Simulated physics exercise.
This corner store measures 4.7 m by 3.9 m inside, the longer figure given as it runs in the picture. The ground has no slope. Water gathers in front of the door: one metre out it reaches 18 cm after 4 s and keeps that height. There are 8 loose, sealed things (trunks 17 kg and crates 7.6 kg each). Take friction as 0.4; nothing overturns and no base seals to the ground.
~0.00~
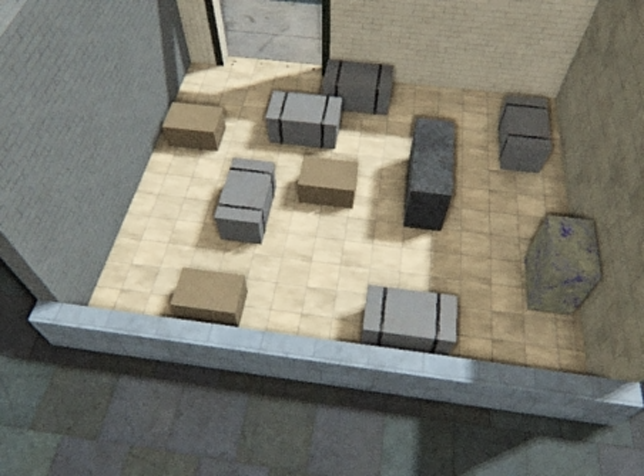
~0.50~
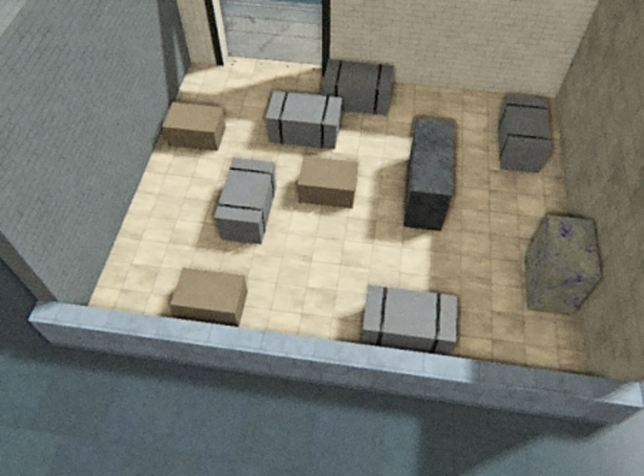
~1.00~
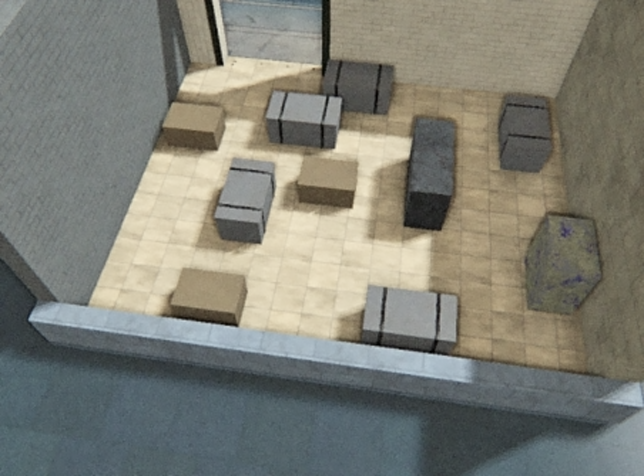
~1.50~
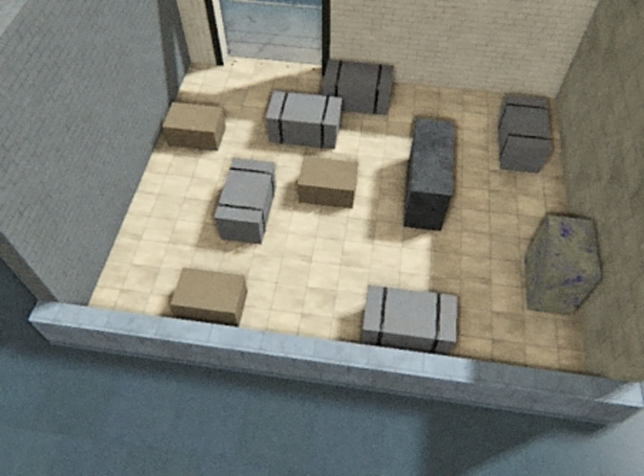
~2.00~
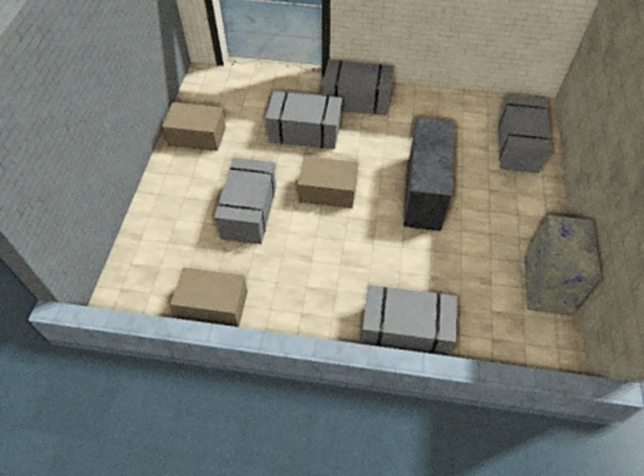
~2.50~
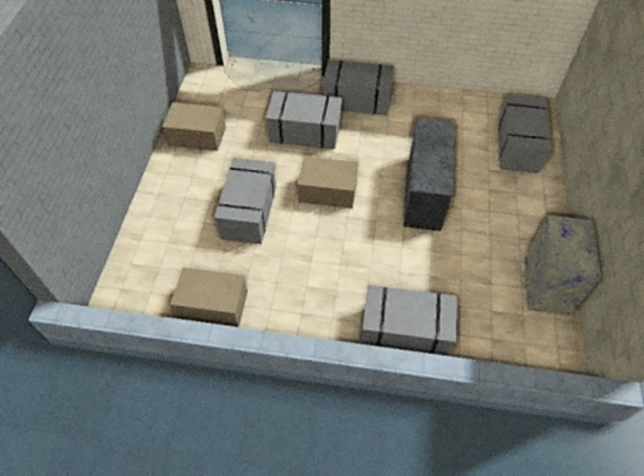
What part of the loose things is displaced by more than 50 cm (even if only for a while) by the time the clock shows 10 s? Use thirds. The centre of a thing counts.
It is at least two thirds.
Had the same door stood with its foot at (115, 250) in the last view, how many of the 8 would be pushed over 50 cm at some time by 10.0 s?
Then 4.
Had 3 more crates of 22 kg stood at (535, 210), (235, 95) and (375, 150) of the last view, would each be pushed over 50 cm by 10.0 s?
In turn: Less, more, short of it.
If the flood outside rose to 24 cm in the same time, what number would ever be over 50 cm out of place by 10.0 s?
Then 6.
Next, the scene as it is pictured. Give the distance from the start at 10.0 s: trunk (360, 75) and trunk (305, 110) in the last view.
In turn: 0 cm, 200 cm.
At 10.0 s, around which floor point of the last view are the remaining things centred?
Around (409, 251).
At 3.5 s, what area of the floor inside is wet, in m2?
Some 1.5 m2.
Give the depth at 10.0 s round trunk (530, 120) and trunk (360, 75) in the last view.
About 0 and 3 cm.
After 3.5 s 0 of 8 are over 50 cm from their spots; 0 afloat.
After 4.5 s 0 of 8 are over 50 cm from their spots; 0 afloat.
After 7.0 s 4 of 8 are over 50 cm from their spots; 1 afloat.
After 10.0 s 6 of 8 are over 50 cm from their spots, and 6 have been at some point; 6 afloat.
